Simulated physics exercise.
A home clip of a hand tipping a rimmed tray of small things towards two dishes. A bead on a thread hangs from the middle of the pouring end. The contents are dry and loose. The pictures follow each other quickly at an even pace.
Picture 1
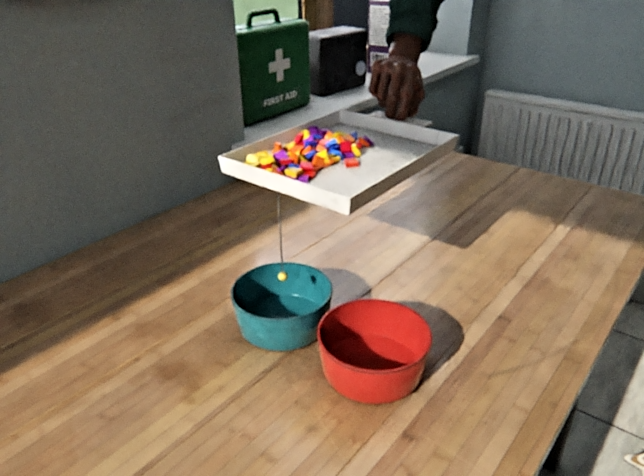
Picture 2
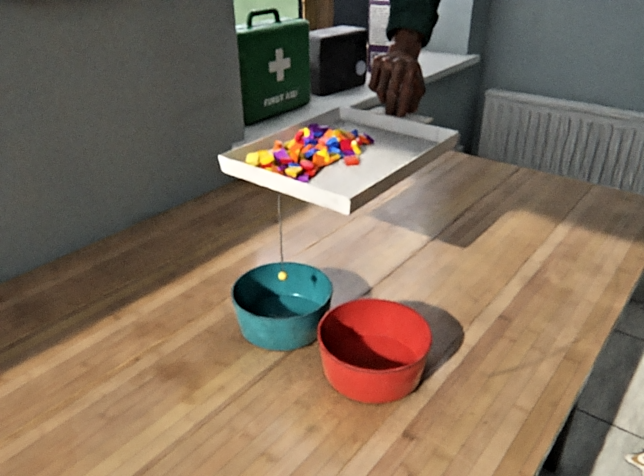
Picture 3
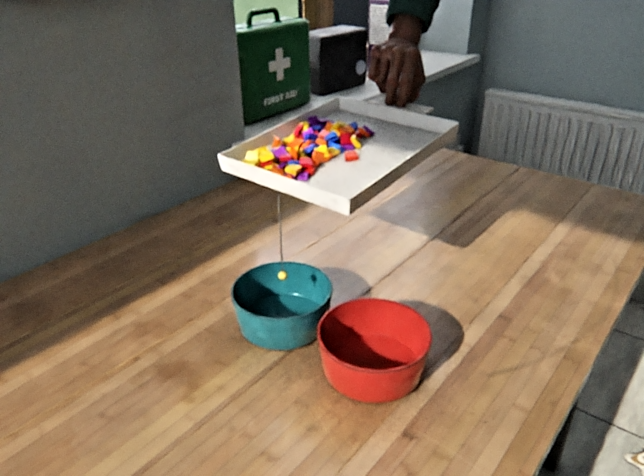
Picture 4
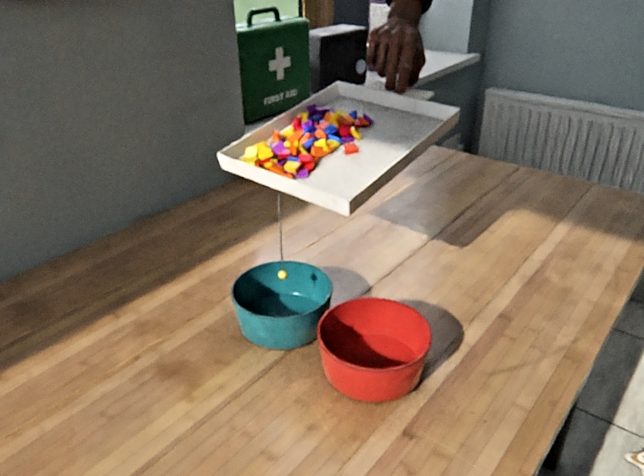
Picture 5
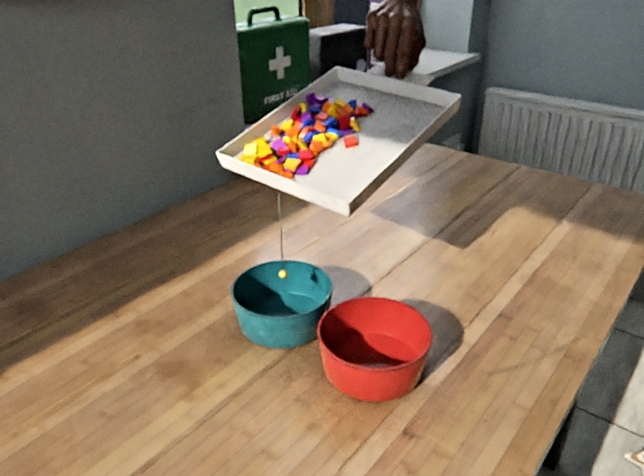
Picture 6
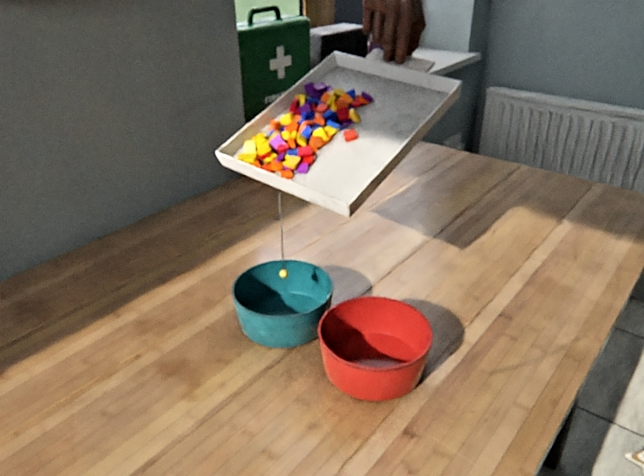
A white rimmed tray, heaped with small colourful pieces, starts out level above a teal dish and a red dish on a wooden table. The hand at its far side then raises that end, steepening the tray steadily towards the dishes, while the pieces stay bunched on it.
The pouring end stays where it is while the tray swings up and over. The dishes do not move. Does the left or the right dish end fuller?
Fuller: The left dish.
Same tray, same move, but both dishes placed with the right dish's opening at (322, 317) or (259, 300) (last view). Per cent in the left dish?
The first gives 20 %, the second 0 %.
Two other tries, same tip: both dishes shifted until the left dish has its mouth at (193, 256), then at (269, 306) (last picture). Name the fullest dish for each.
One: Right. Two: The left one.
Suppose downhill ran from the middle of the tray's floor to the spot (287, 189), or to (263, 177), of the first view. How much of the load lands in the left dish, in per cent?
Near 40 % and 20 %.
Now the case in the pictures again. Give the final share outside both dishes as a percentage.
About 60 per cent.
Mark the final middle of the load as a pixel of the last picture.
Roughly at (268, 349).
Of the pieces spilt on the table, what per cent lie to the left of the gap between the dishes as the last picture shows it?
Some 90 per cent.
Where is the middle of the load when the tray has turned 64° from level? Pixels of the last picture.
Near (272, 158).
Just after the last frame, tray tipped steeply; almost all on the tray; just a few in the air.
A moment on, tray tipped past a quarter turn; roughly half on the tray; about a tenth in the right dish; about a tenth in the left dish; roughly a quarter outside both; about a tenth in the air.
Further on, tray tipped past a quarter turn; about a tenth in the right dish; roughly a third in the left dish; roughly half outside both; just a few in the air.
When it is over, tray tipped past a quarter turn; about a tenth in the right dish; roughly a third in the left dish; roughly half outside both; just a few in the air.
